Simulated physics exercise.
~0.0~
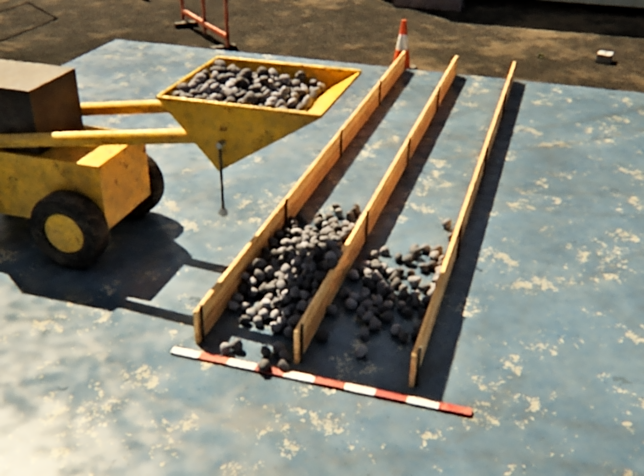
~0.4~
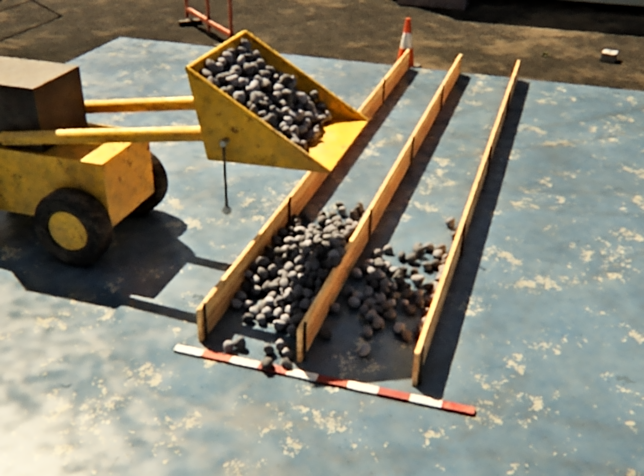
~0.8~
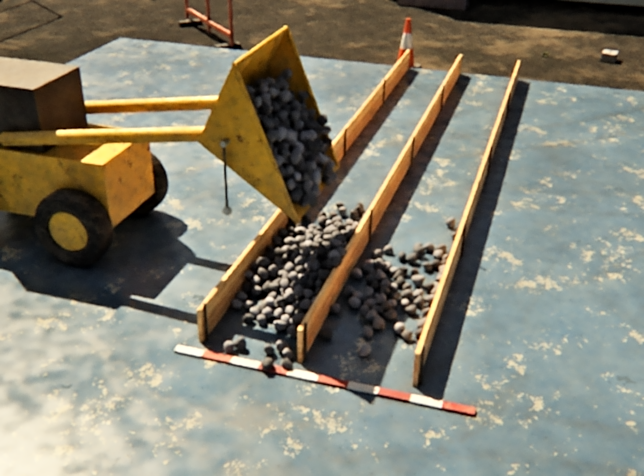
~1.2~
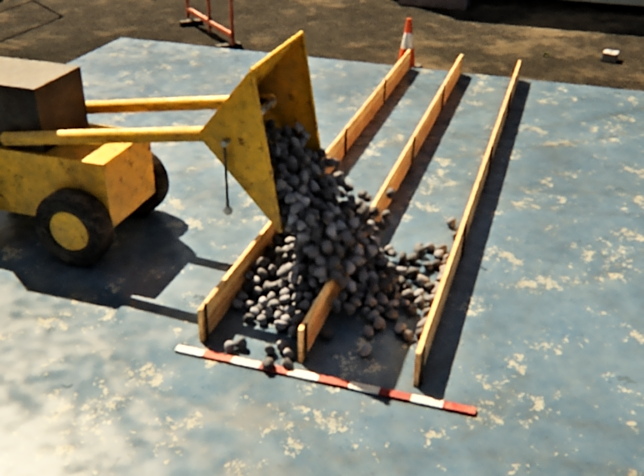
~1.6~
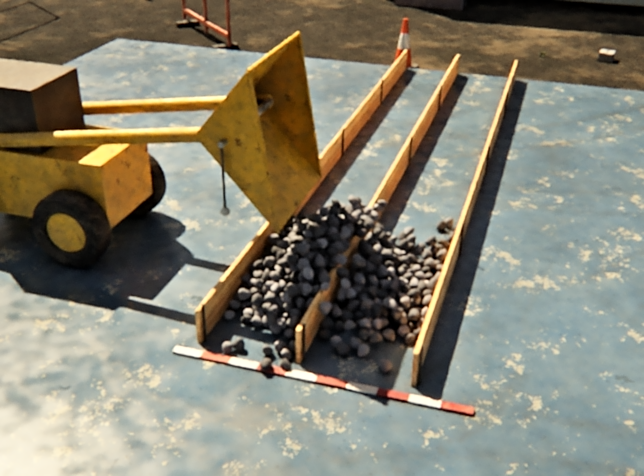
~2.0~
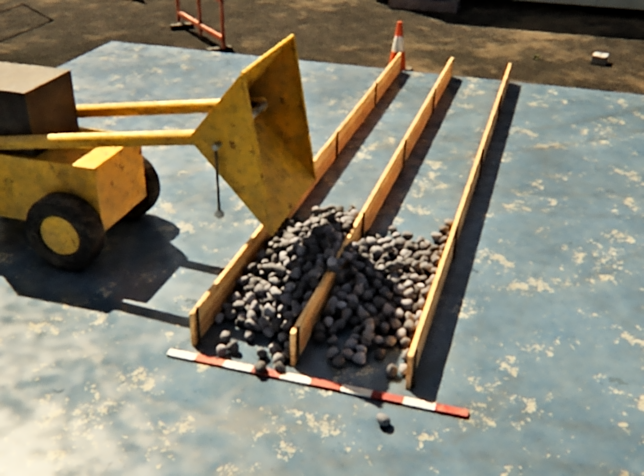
At first, a yellow loader on the left holds a bucket of dark, rounded stones above wooden planks on a worn blue floor, where an earlier heap already lies. The bucket tips toward the right, and its stones slide toward the lower lip. As it steepens, they pour down in a thick stream onto the heap and across the middle plank. The bucket empties and stays tilted while the pile settles and spreads farther into the right-hand bay. Finally, the stones lie heaped on both sides of the middle plank, with one resting beyond the red and white striped rod.
